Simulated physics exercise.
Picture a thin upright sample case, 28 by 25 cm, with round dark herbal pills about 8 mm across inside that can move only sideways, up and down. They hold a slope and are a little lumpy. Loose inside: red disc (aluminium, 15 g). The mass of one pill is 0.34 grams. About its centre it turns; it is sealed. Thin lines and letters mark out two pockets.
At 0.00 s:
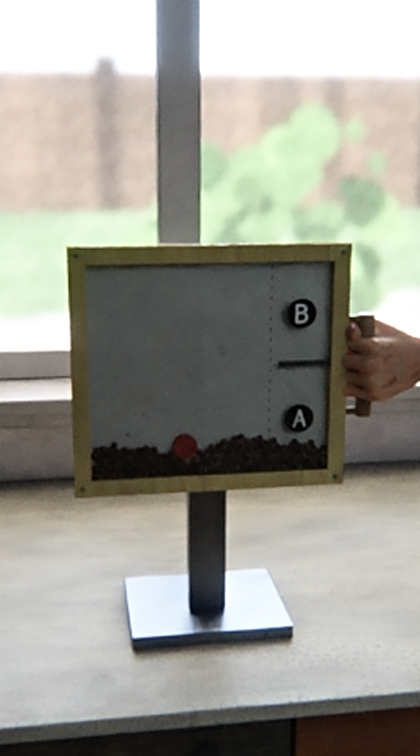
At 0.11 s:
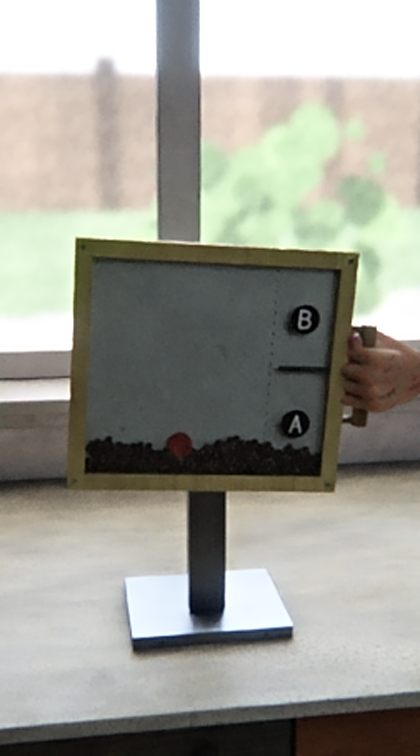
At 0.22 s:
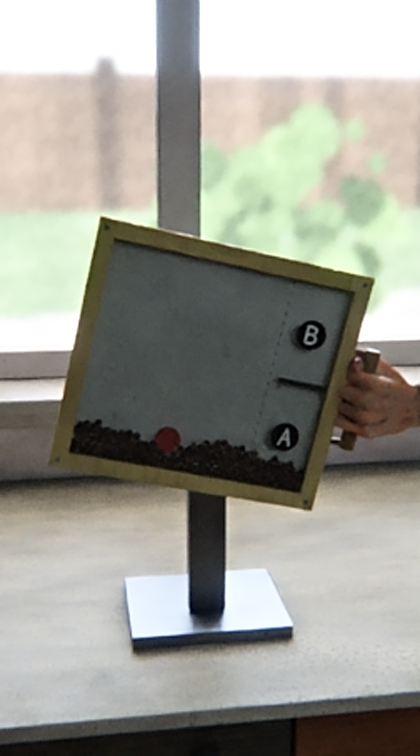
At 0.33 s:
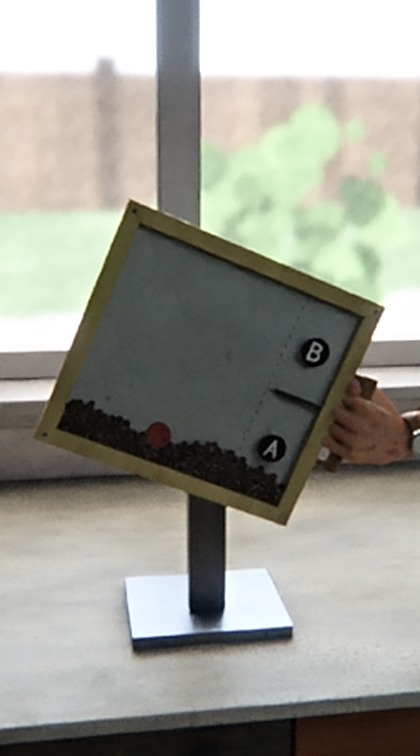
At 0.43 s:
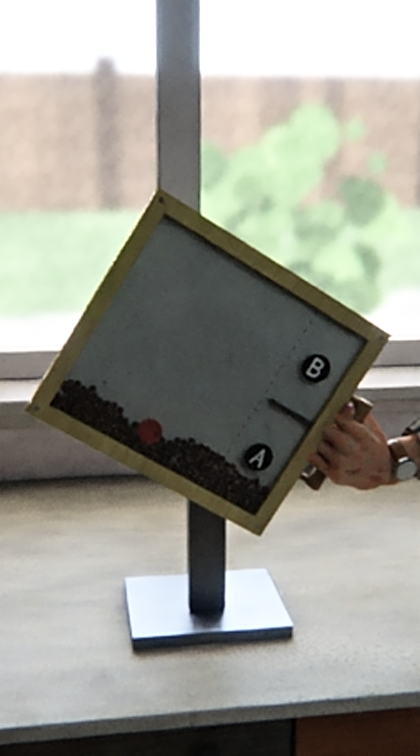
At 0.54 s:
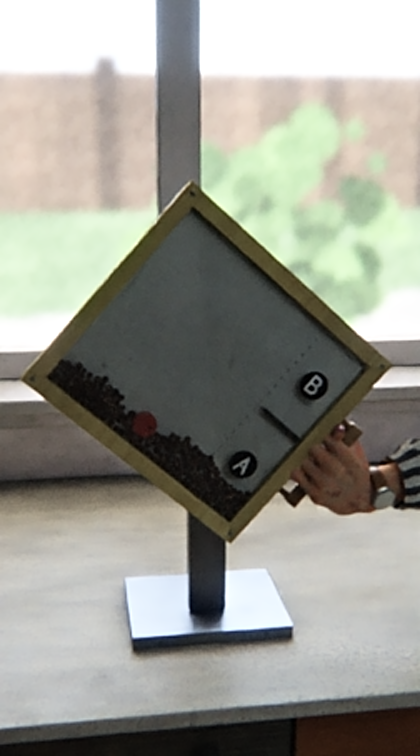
On a counter by a window, a hand steadily turns a framed case clockwise.
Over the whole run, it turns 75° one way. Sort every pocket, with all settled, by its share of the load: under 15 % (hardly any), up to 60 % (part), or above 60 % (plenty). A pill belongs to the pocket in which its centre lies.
Pocket A: Above 60 %; pocket B: Under 15 %.
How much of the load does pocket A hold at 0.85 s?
The share there is some 50 per cent.
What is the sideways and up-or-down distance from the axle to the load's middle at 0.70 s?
About 7 cm left and 8 cm below.
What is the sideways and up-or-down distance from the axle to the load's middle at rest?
Left: About 5 cm; below: About 11 cm.
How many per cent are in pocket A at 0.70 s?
35 %.
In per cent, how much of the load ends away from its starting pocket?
Close to 50 % end up somewhere else.
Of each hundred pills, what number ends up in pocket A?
About 75 per cent.
By 0.70 s, it stands 56° clockwise; the pills' middle is 7 cm left of and 8 cm below the centre; A 35 %.
By 0.85 s, it stands 69° clockwise; the pills' middle is 7 cm left of and 9 cm below the centre; A 50 %.
By 0.98 s, it stands 75° clockwise; the pills' middle is 6 cm left of and 10 cm below the centre; A 70 %.
Settled by 1.8 s, it stands 75° clockwise; A 75 %, B 0 %, elsewhere 25 %.
